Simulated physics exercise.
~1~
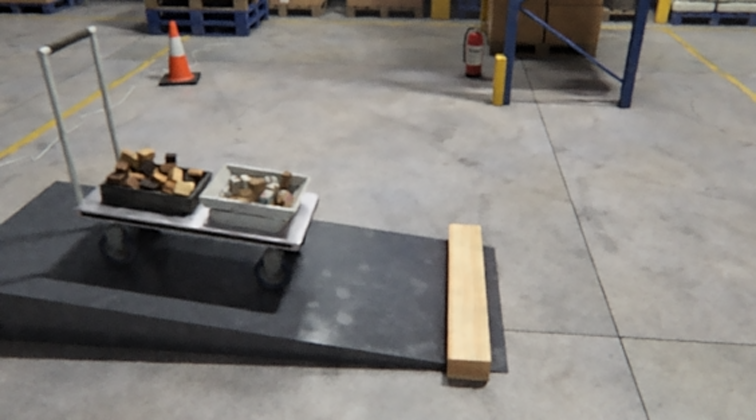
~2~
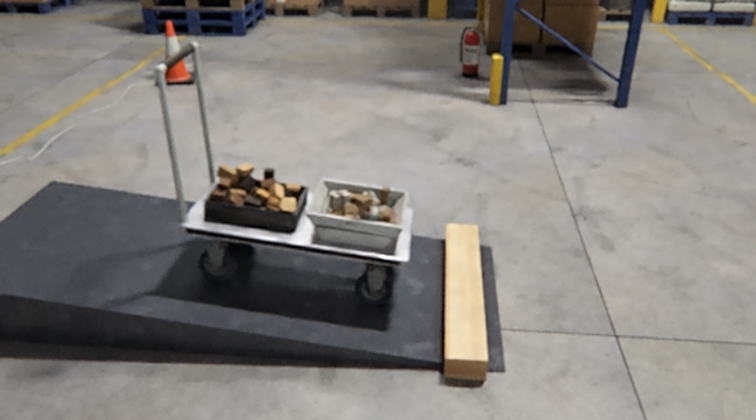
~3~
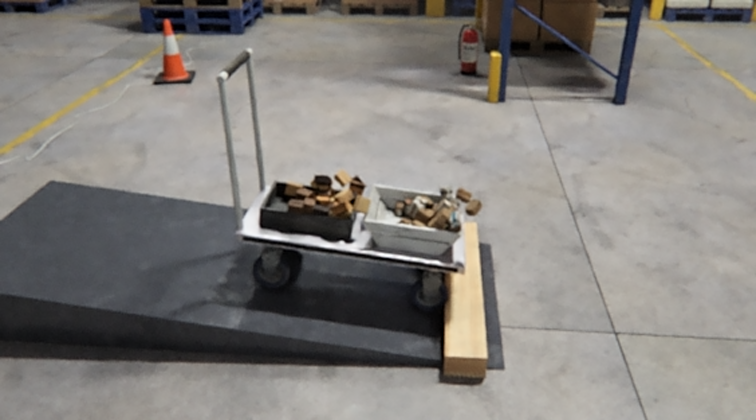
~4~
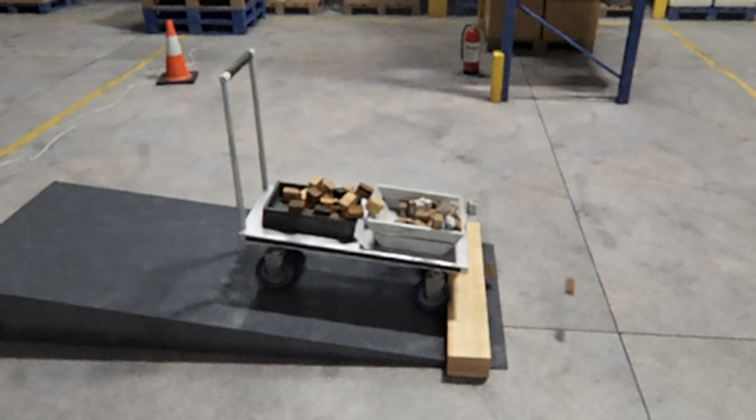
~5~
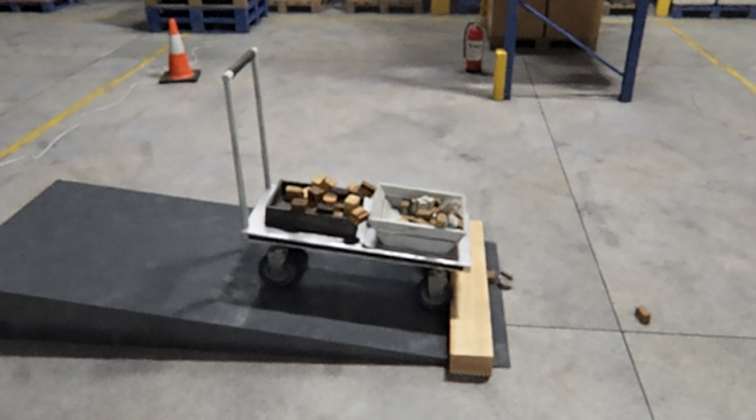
A trolley carrying a black tray and a white tray of small blocks and pieces rolled right down a dark ramp and stopped against a wooden beam, jolting the loads forward; a few bits spilled onto the concrete floor while most stayed put.
